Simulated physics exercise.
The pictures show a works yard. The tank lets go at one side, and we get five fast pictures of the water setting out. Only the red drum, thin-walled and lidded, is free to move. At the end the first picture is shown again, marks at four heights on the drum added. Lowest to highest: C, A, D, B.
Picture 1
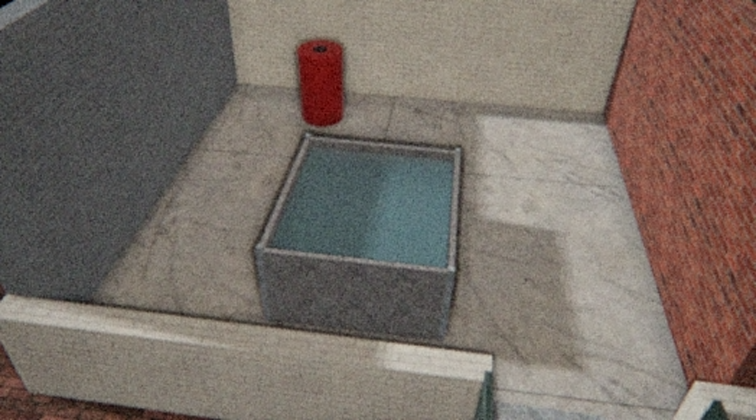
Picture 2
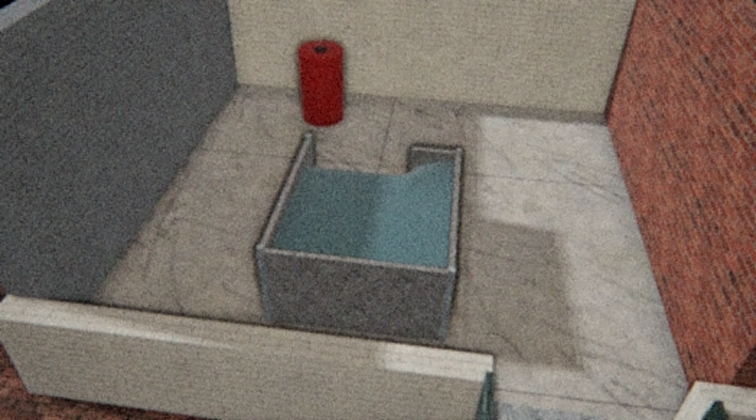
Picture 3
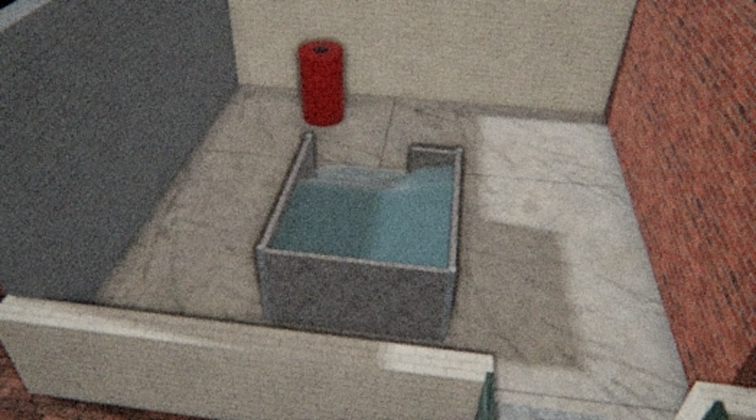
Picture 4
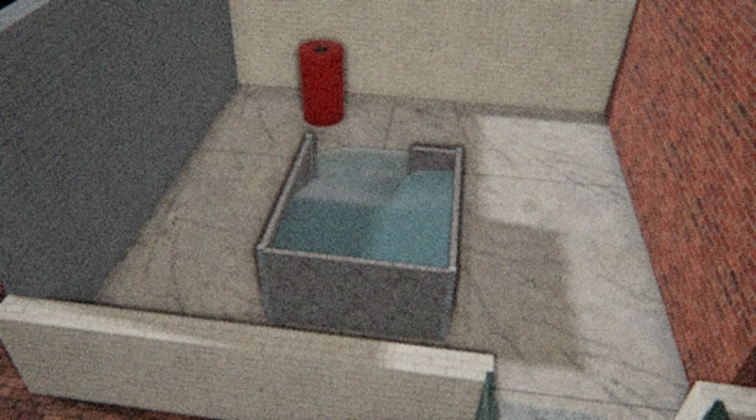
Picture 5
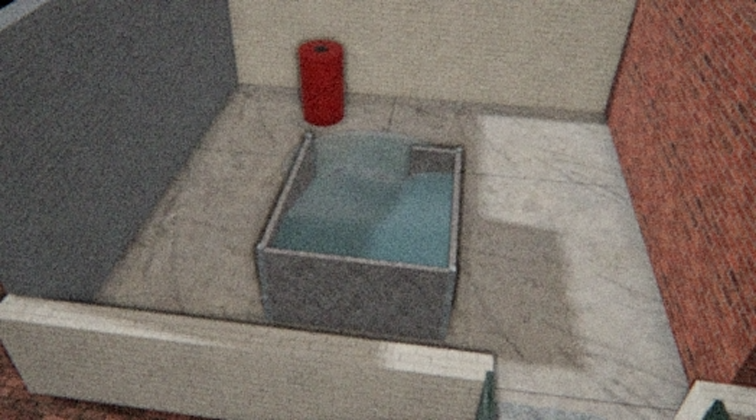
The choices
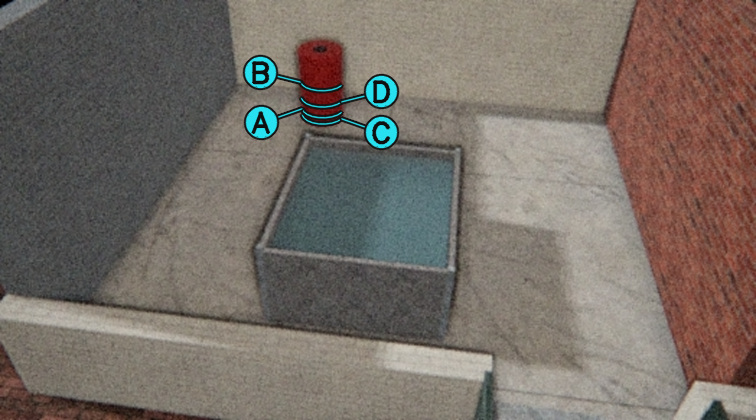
A grey, open-topped tank of blue-green water sits in the middle of a pale stone-floored yard, seen from above at an angle, between a dark grey wall on the left and red brick on the right. A red drum stands behind it by the cream back wall. Part of the tank's far side opens, the water dips there and sloshes inside, while drum and camera stay still.
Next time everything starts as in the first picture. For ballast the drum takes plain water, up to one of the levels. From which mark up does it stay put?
I would pick level B.
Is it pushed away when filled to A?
Yes, that goes wrong.
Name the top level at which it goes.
D.
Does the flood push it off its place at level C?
Yes, it does.
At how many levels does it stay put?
One of them.
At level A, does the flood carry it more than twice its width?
Yes.
In cyan, A at (318, 117); B at (317, 90); C at (318, 123); D at (318, 106); from the bottom up C, A, D, B.
Choosing A, it is pushed about 5 times its own width away.
Choosing B, it does not move.
Choosing C, it is pushed about 7 times its own width away.
Choosing D, it is pushed about half its own width away.
